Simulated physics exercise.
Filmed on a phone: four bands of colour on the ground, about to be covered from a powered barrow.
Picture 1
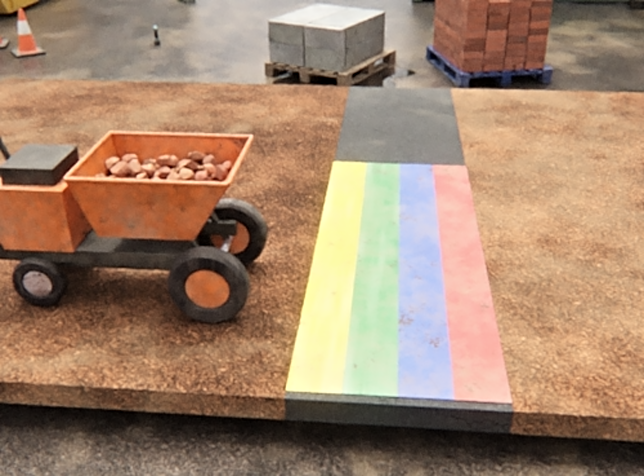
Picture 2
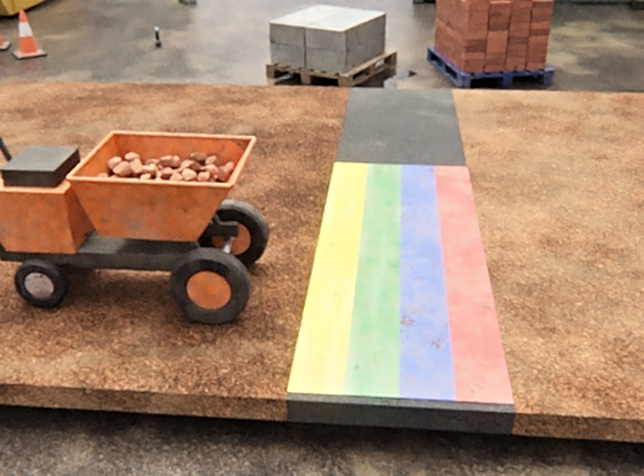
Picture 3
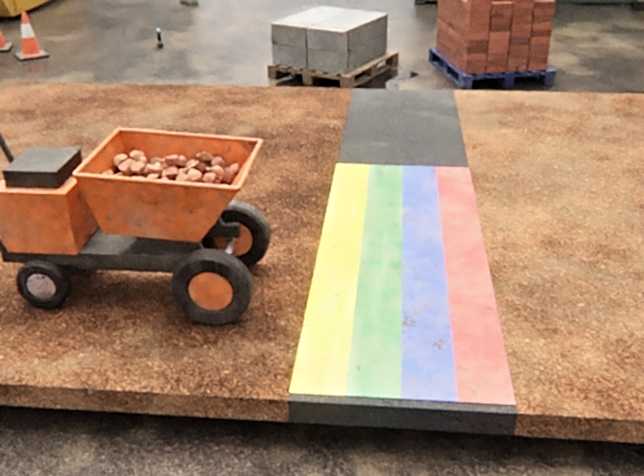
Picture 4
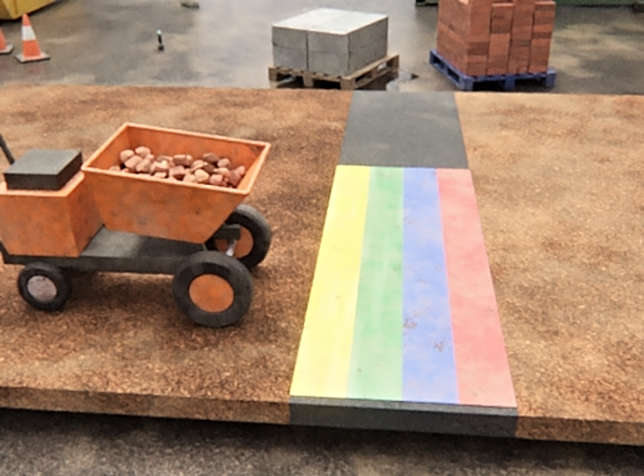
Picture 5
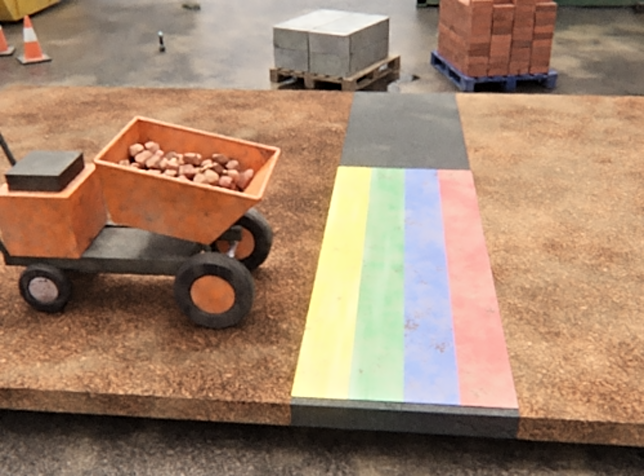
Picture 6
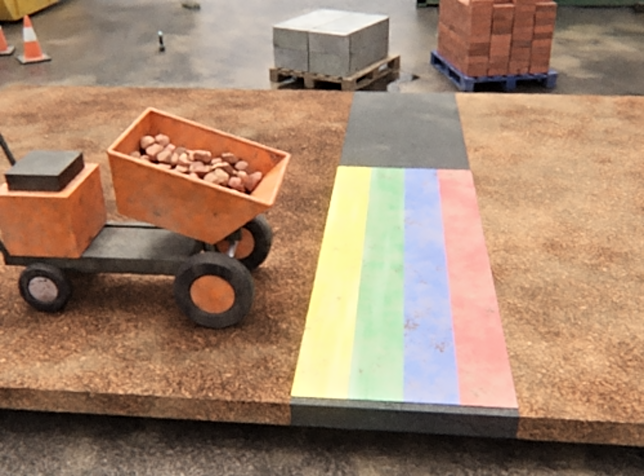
At first, an orange powered barrow loaded with lumps of rubble stands with its skip level, left of yellow, green, blue and red bands on the ground. The skip then begins to tilt toward the right, barely and then more clearly, while its wheels stay put and the rubble remains inside.
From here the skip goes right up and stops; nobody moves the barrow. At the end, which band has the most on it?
The green strip carries the most.
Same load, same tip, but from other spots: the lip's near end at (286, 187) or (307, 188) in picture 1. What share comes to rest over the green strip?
The first gives 20 %, the second 0 %.
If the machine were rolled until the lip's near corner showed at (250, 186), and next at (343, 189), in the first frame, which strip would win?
At the first place the green one, at the second that red strip.
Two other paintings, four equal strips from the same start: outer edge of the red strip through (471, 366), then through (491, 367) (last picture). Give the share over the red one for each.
Roughly 10 per cent, and 0 per cent.
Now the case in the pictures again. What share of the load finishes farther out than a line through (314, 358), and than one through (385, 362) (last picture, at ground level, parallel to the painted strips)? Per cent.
Near 70 % and 20 %.
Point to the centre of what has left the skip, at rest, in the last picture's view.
Roughly at (372, 296).
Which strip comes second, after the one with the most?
The runner-up: That yellow strip.
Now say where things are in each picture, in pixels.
The first picture shows lip of the skip near (228, 185), level; top of the load near (169, 180), lumps of rubble; yellow strip near (320, 350); green strip near (372, 352); blue strip near (424, 355); red strip near (477, 358).
The second picture shows lip of the skip near (231, 187), level; top of the load near (154, 178).
The third picture shows lip of the skip near (238, 189), tipped barely; top of the load near (160, 177).
The fourth picture shows lip of the skip near (247, 194), tipped a little; top of the load near (153, 171).
The fifth picture shows lip of the skip near (259, 200), tipped a little; top of the load near (162, 168).
The sixth picture shows lip of the skip near (270, 206), tipped clearly; top of the load near (165, 158); yellow strip near (326, 355); green strip near (377, 357); blue strip near (430, 360); red strip near (483, 363).
Shortly afterwards, skip tipped steeply; the whole lot in the skip.
Next, skip tipped right over; the bulk in the skip; only a few over the yellow strip; a little over the green strip.
Some moments later, skip tipped right over; near a third in the skip; near a quarter over the yellow strip; near a third over the green strip; a little over the blue strip; only a few over the red strip; only a few off the paint.
In the end, skip tipped right over; near a quarter in the skip; near a quarter over the yellow strip; near a third over the green strip; a little over the blue strip; only a few over the red strip; only a few off the paint.
